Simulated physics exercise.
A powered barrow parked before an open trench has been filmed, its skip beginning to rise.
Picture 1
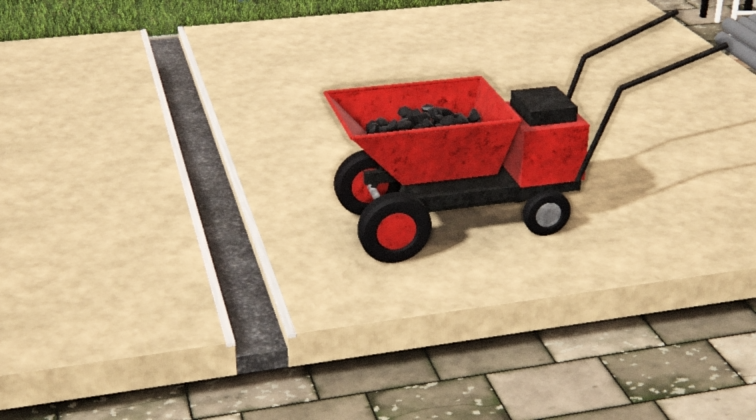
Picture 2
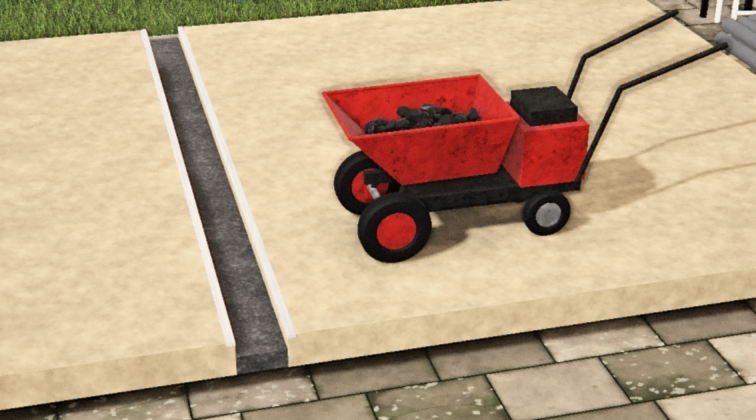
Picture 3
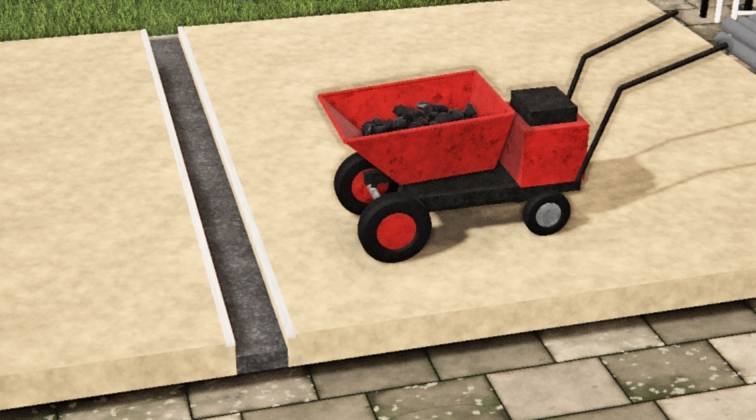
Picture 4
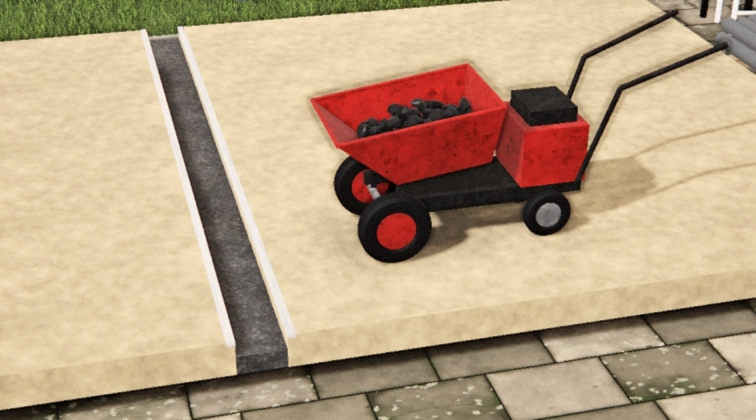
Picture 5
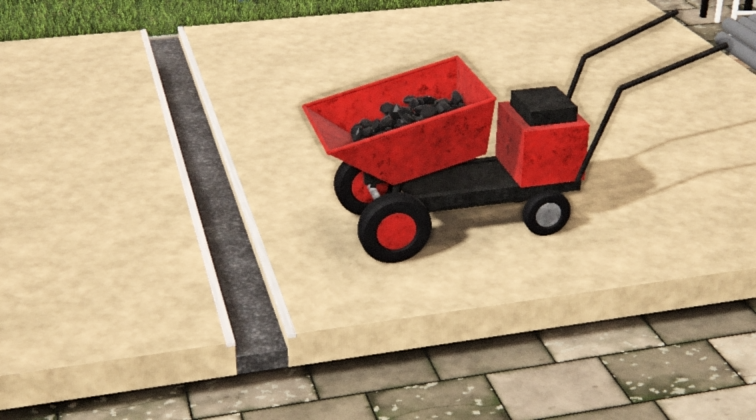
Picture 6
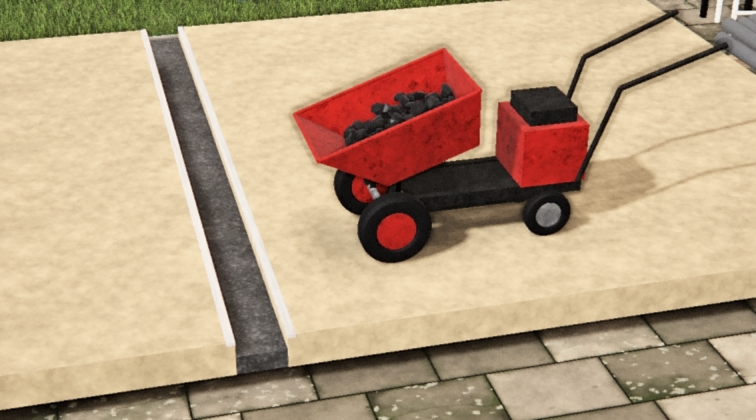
A red skip loaded with dark lumps sits level on a small powered barrow, seen from slightly above on a pale slab edged by grass and paving. The barrow has red-hubbed front wheels, a black-topped red box and black handles at right, with a narrow dark trench to its left. The skip tilts slowly leftward, its rear rising, while barrow and camera stay still.
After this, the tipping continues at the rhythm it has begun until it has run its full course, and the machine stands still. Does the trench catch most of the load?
Most of it.
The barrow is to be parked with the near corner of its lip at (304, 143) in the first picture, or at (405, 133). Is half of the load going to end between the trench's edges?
The first place leaves the lesser portion between the edges, the second place the lesser portion.
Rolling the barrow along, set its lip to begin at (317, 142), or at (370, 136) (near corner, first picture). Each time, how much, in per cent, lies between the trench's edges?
50 % then 50 %.
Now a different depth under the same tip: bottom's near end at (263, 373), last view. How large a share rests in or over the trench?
90 %.
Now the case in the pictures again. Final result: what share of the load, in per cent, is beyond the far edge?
5 %.
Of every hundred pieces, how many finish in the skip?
That comes to about 15 per cent or so.
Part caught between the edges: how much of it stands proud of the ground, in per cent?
40 %, roughly.
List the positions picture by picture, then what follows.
In the first picture, lip of the skip near (352, 138), level; top of the load near (444, 132), lumps of coal; first edge of the trench near (280, 299); far edge near (221, 307), the trench under half as wide as the skip, and shallow for its width.
In the second picture, lip of the skip near (350, 139), level; top of the load near (443, 131).
In the third picture, lip of the skip near (345, 142), tipped barely; top of the load near (440, 129).
In the fourth picture, lip of the skip near (338, 147), tipped a little; top of the load near (435, 126).
In the fifth picture, lip of the skip near (329, 153), tipped a little; top of the load near (443, 121).
In the sixth picture, lip of the skip near (319, 162), tipped clearly; top of the load near (441, 113); first edge of the trench near (280, 299); far edge near (221, 307).
Shortly afterwards, skip tipped steeply; the whole lot in the skip.
Next, skip tipped steeply; the bulk in the skip; only a few short of the trench; a little in or heaped over the trench; only a few falling.
Some moments later, skip tipped right over; near a quarter in the skip; a little short of the trench; near two thirds in or heaped over the trench; a little beyond it.
In the end, skip tipped right over; a little in the skip; a little short of the trench; near two thirds in or heaped over the trench; a little beyond it.
